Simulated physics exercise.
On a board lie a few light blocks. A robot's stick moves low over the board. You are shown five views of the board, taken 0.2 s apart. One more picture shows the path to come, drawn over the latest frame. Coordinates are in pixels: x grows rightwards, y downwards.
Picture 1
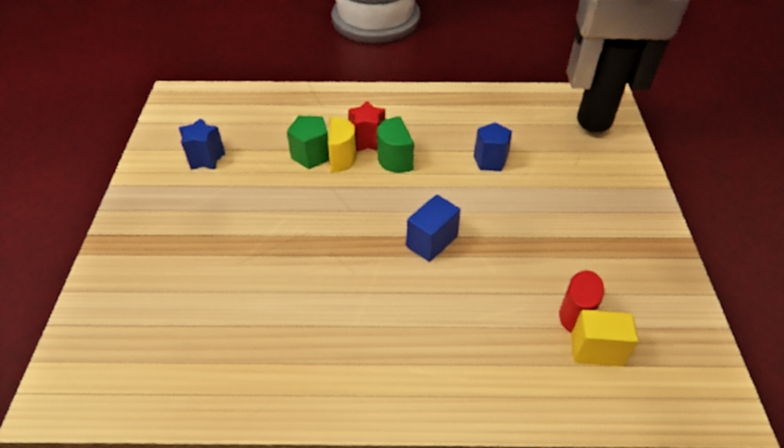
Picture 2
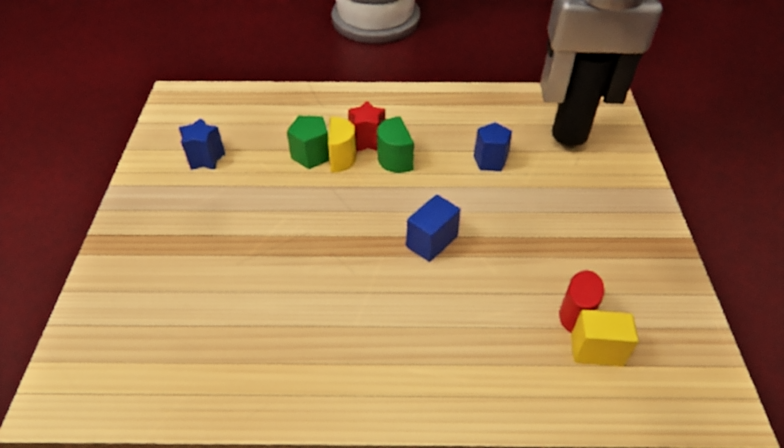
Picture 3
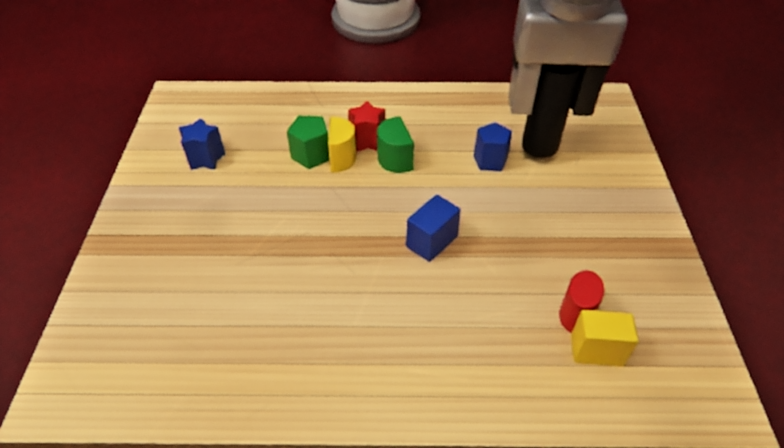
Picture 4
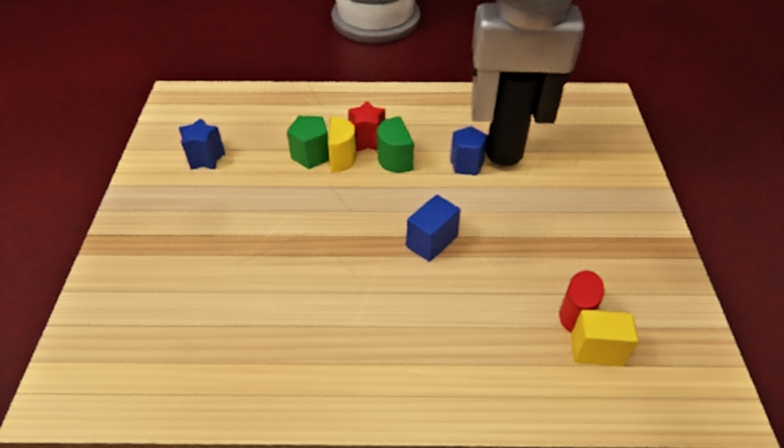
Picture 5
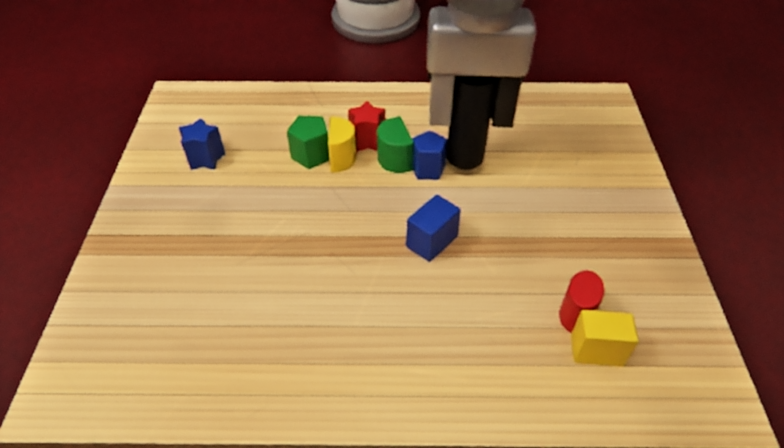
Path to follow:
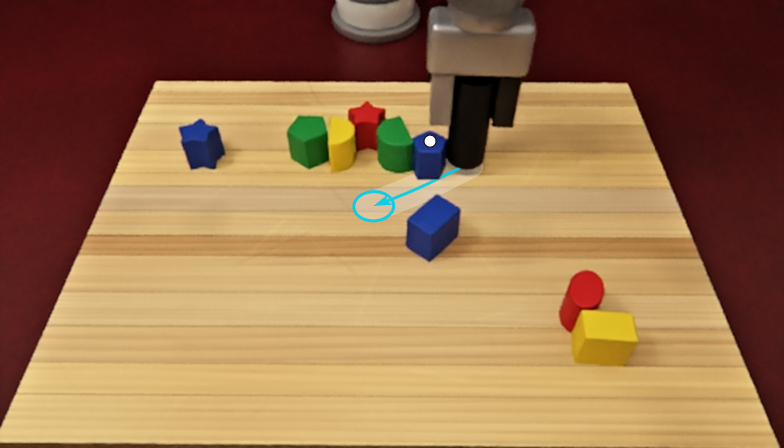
In this clip, a robot's black stick moves left over a wooden board of small coloured blocks, reaches a blue pentagon block, and pushes it left until it sits beside the green D-shaped block, while the other blocks stay still.
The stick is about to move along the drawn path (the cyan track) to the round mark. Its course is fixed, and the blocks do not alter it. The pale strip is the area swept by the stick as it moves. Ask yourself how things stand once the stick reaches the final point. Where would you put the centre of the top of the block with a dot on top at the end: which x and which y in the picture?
The top centre is at (350, 158).
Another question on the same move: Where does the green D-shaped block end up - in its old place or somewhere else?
Once the path ends, it is somewhere new.
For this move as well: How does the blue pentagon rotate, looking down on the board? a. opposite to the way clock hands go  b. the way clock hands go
The answer is b.
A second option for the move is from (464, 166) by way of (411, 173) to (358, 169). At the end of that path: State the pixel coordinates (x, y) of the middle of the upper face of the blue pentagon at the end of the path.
Located at (356, 166).
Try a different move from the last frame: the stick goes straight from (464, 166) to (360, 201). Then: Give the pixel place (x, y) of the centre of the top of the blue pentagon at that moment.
The middle of its top is at (318, 174).
Path on the board, from (464, 166) by way of (422, 187) to (374, 206); the dot is on the blue pentagon.
What follows on the original path. One third of the way, stick (436, 172); green D-shaped block (380, 133), turned 60° clockwise; blue pentagon (398, 153).
Two thirds of the way, stick (406, 186); green D-shaped block (374, 133), turned 85° clockwise; blue pentagon (369, 157), turned 50° clockwise.
At the end, stick (373, 198); green D-shaped block (374, 133), turned 90° clockwise; blue pentagon (350, 158), turned 110° clockwise; blue rectangle in place.
